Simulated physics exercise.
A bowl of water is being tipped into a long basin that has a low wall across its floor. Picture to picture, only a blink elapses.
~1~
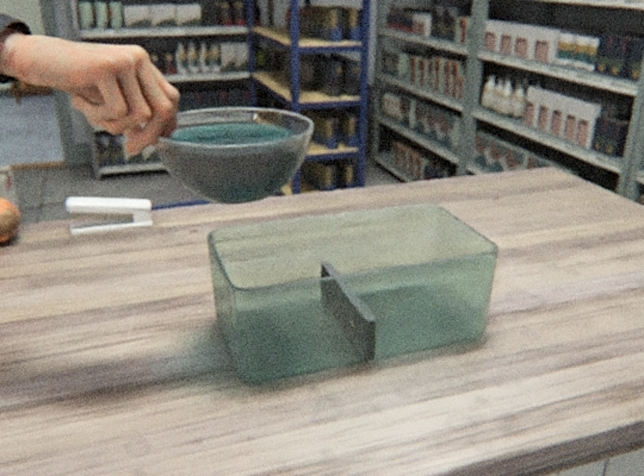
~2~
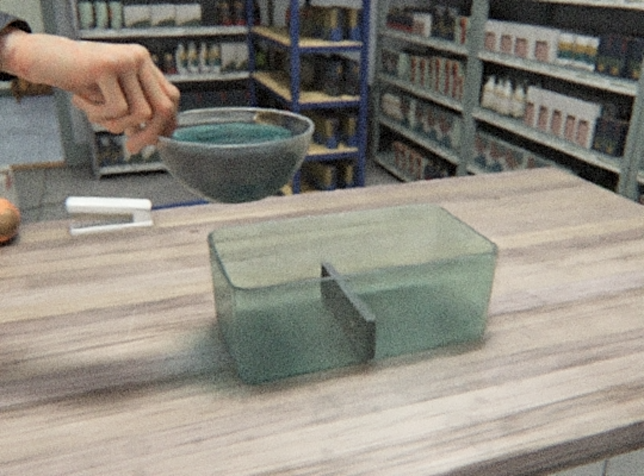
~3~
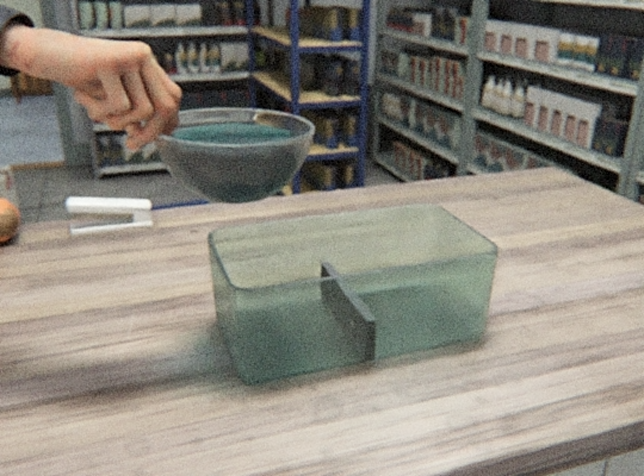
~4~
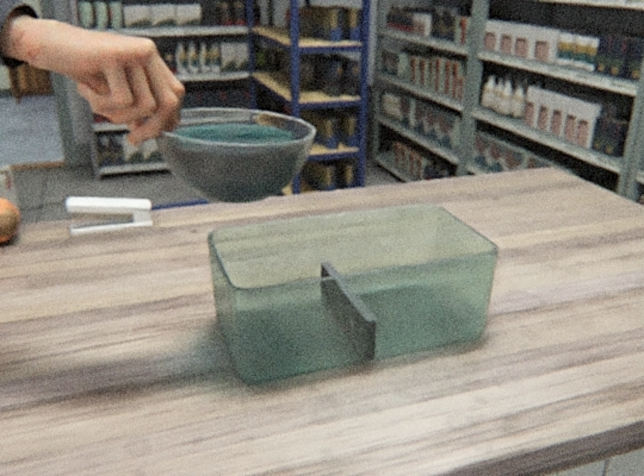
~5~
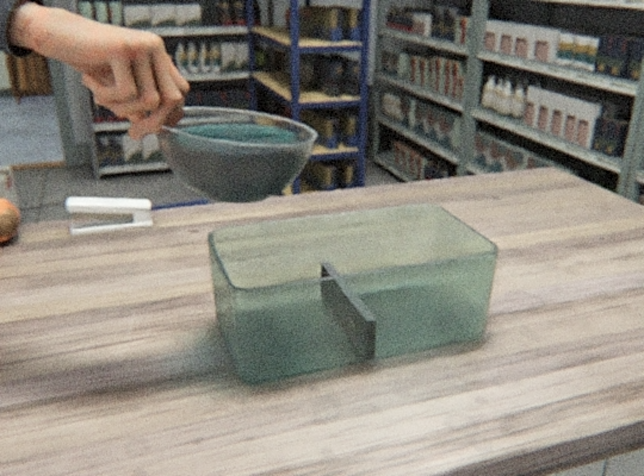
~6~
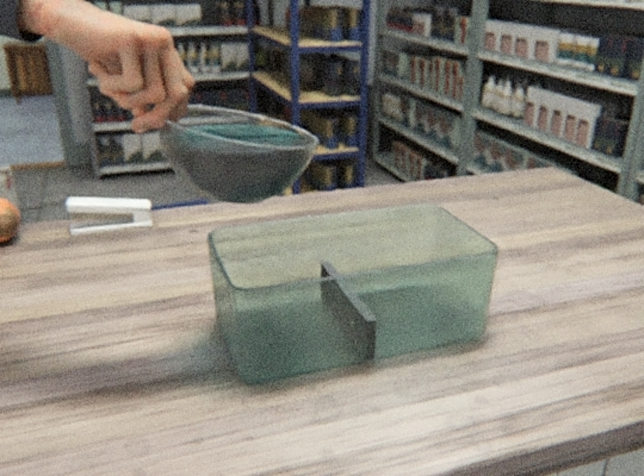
In the video, a hand holds a glass bowl of bluish water above a clear rectangular basin with a low dividing wall on a wooden table, and gradually tilts the bowl slightly toward the right.
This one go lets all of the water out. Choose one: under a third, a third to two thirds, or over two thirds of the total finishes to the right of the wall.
A third to two thirds finishes to the right of the wall.
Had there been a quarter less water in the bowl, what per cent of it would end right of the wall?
40 per cent.
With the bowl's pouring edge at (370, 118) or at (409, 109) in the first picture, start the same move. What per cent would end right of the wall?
The first start yields 95 per cent, the second 90 per cent.
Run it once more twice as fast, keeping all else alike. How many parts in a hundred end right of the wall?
Near 30 %.
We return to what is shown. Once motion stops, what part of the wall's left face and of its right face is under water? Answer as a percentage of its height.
I'd say close to 30 per cent on the left side and 30 on the right.
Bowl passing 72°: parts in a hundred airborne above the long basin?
It's close to 35 %.
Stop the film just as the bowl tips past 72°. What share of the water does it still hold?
Looks like roughly 30 percent is still held.
A moment on, the bowl is tipped part way and 32 per cent is still to pour, 6 is left of the wall and 29 right of it.
Next, the bowl is tipped right over and 0 per cent is still to pour, 44 is left of the wall and 55 right of it.
Then the bowl is tipped right over and 0 per cent is still to pour, 43 is left of the wall and 56 right of it.
Later the bowl is tipped right over and 0 per cent is still to pour, 43 is left of the wall and 56 right of it.
Finally, 43 per cent lies left of the wall, 56 right of it and 1 outside.
